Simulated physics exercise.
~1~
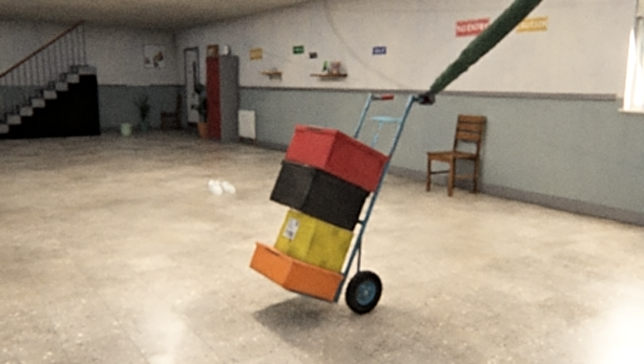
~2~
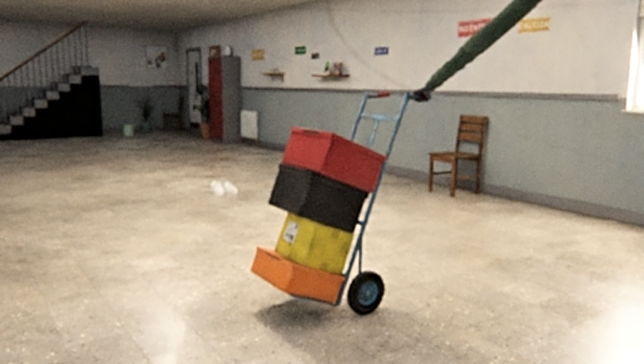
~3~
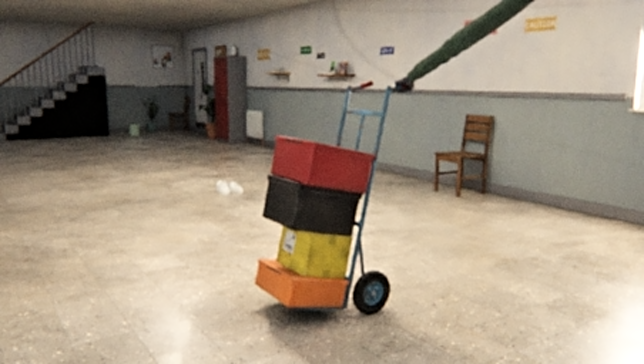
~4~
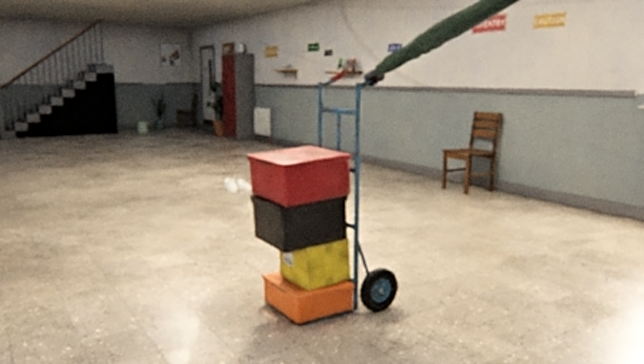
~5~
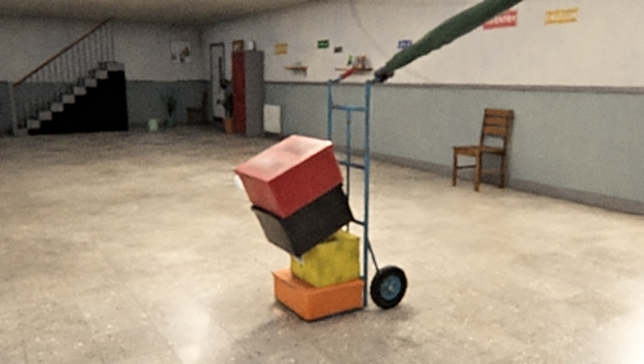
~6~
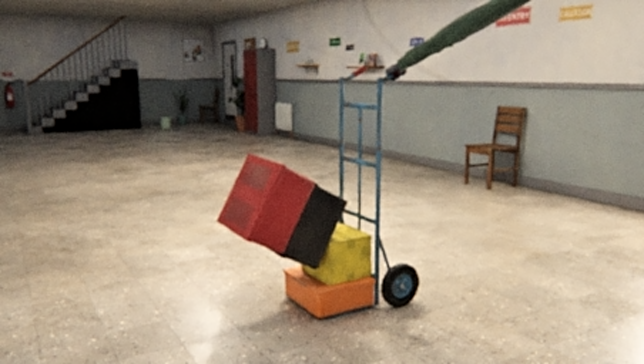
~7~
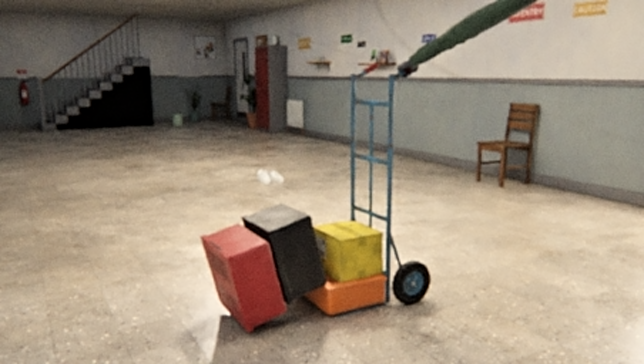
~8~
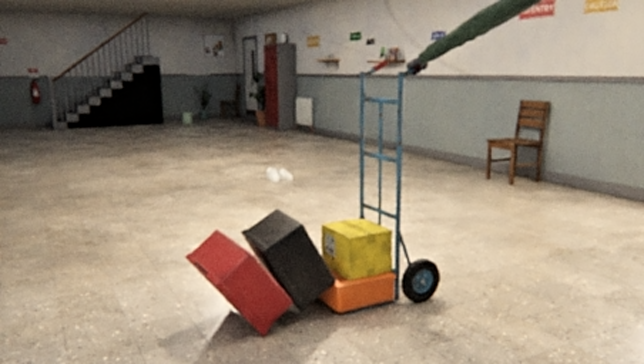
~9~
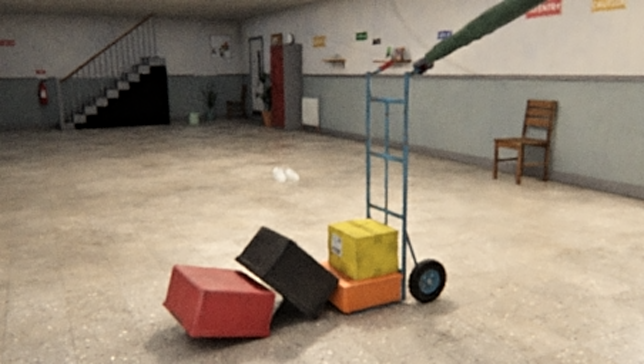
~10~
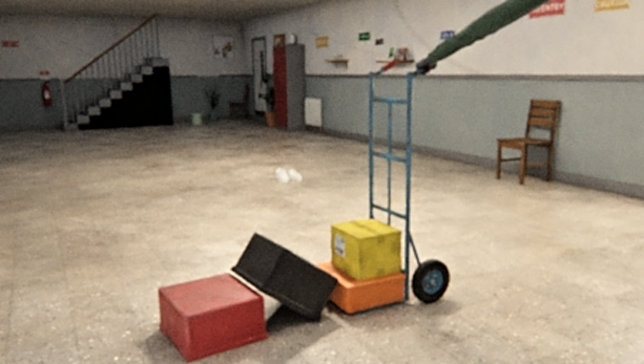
Stacked sack truck swinging upright, its red and black totes toppling left onto the floor while yellow parcel and orange tote stay.
